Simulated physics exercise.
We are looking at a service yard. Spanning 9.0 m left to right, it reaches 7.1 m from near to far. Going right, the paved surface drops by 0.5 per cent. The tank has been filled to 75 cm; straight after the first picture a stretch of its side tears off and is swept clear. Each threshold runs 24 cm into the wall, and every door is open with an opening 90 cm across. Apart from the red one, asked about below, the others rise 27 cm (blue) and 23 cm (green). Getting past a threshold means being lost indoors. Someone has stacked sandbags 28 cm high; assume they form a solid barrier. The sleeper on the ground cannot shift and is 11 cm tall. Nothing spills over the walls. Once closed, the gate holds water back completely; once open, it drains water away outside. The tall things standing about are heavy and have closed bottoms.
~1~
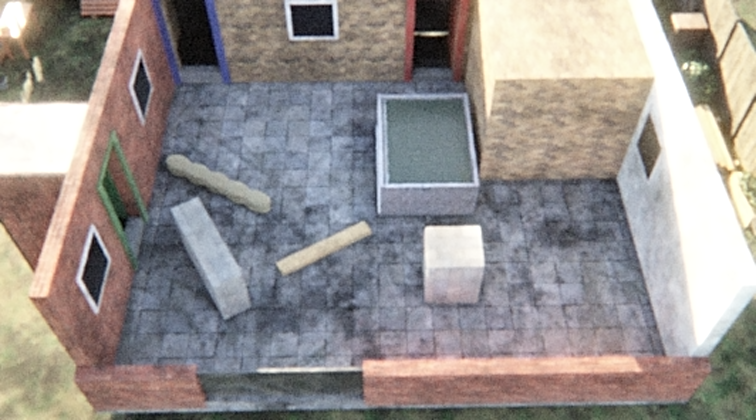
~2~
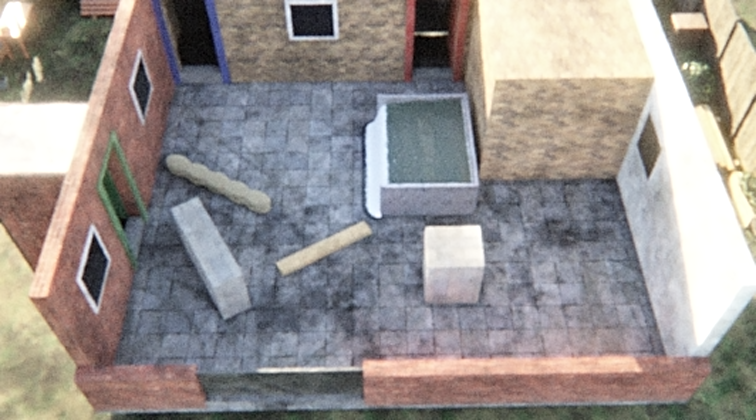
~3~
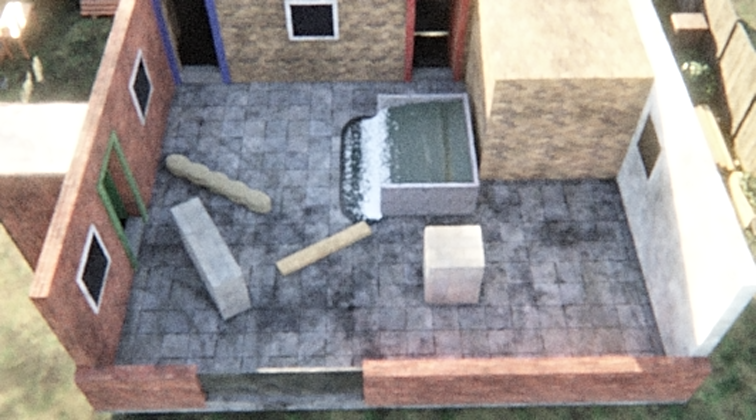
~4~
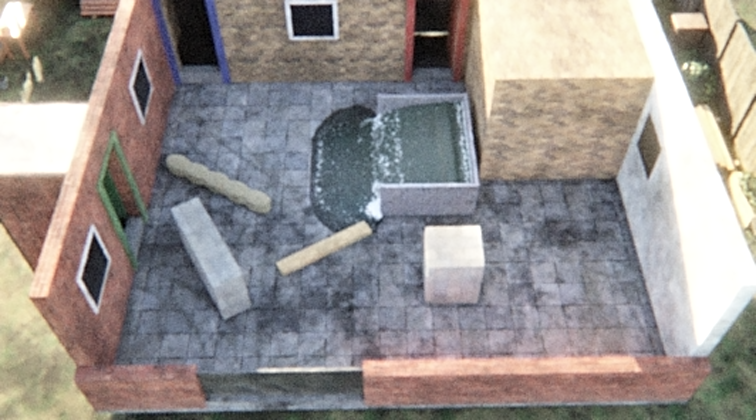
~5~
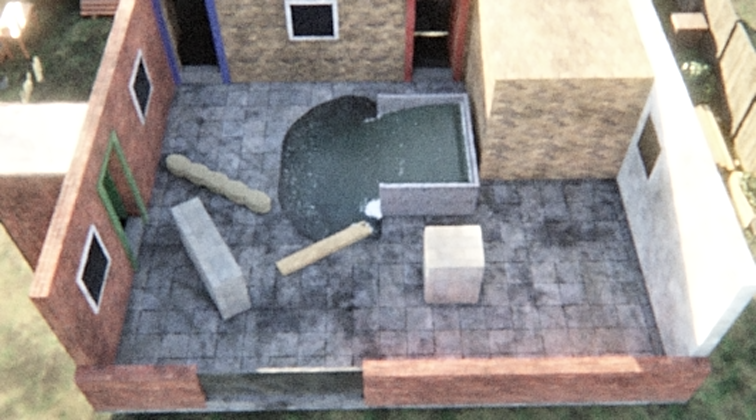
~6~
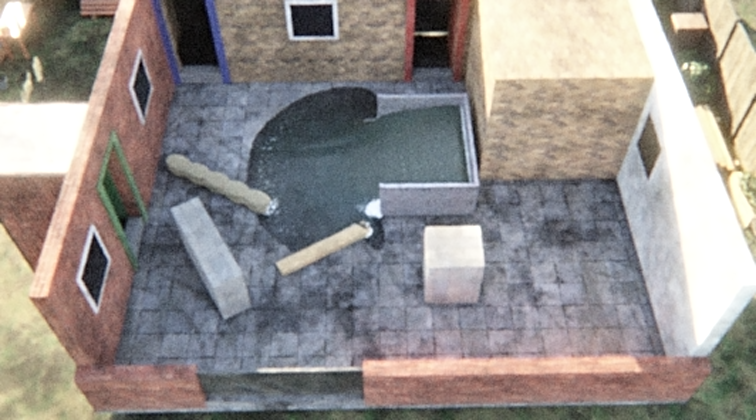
In this clip, the left side of a water-filled tank in a walled, paved yard breaks open, and dark water pours out, spreading leftward across the floor until it touches a lumpy low barrier and a plank-like beam.
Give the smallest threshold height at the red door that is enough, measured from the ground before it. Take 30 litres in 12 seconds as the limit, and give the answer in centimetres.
Roughly 14 cm.
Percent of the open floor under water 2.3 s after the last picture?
Approximately 45 %.
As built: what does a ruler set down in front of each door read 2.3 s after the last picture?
In cm: Blue 36, red 0, green 9.
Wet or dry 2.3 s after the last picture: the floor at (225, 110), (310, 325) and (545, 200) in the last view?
I'd mark them touched by the flood, touched by the flood and spared by the flood, respectively.
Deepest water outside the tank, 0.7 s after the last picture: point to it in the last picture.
Look close to (162, 146).
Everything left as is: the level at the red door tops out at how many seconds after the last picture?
The level tops out near 6.5 seconds.
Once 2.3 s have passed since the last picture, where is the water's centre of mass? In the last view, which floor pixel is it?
The balance point sits at roughly (270, 158).
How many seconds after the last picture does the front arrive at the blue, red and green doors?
Front log: Blue = 0.9 s, red = 4.0 s, green = 1.0 s.
Then, 0.7 s after the last picture water covers 30 % of the floor, deepest (48 cm) near (162, 146); it has not reached the red door.
Then, 2.3 s after the last picture water covers 45 % of the floor, deepest (46 cm) near (176, 85); it has not reached the red door.
Then, 11.3 s after the last picture water covers 90 % of the floor, deepest (10 cm) near (247, 186); 10 cm at the red door, 20 litres in over its 15 cm threshold.
At the red door as built, the water peaked near 20 cm, 6.7 s after the last picture.
With a threshold of 11 cm, 64 litres would have come in within the 12 s; with 15 cm, 20 litres. So under 30 litres takes about 14 cm.
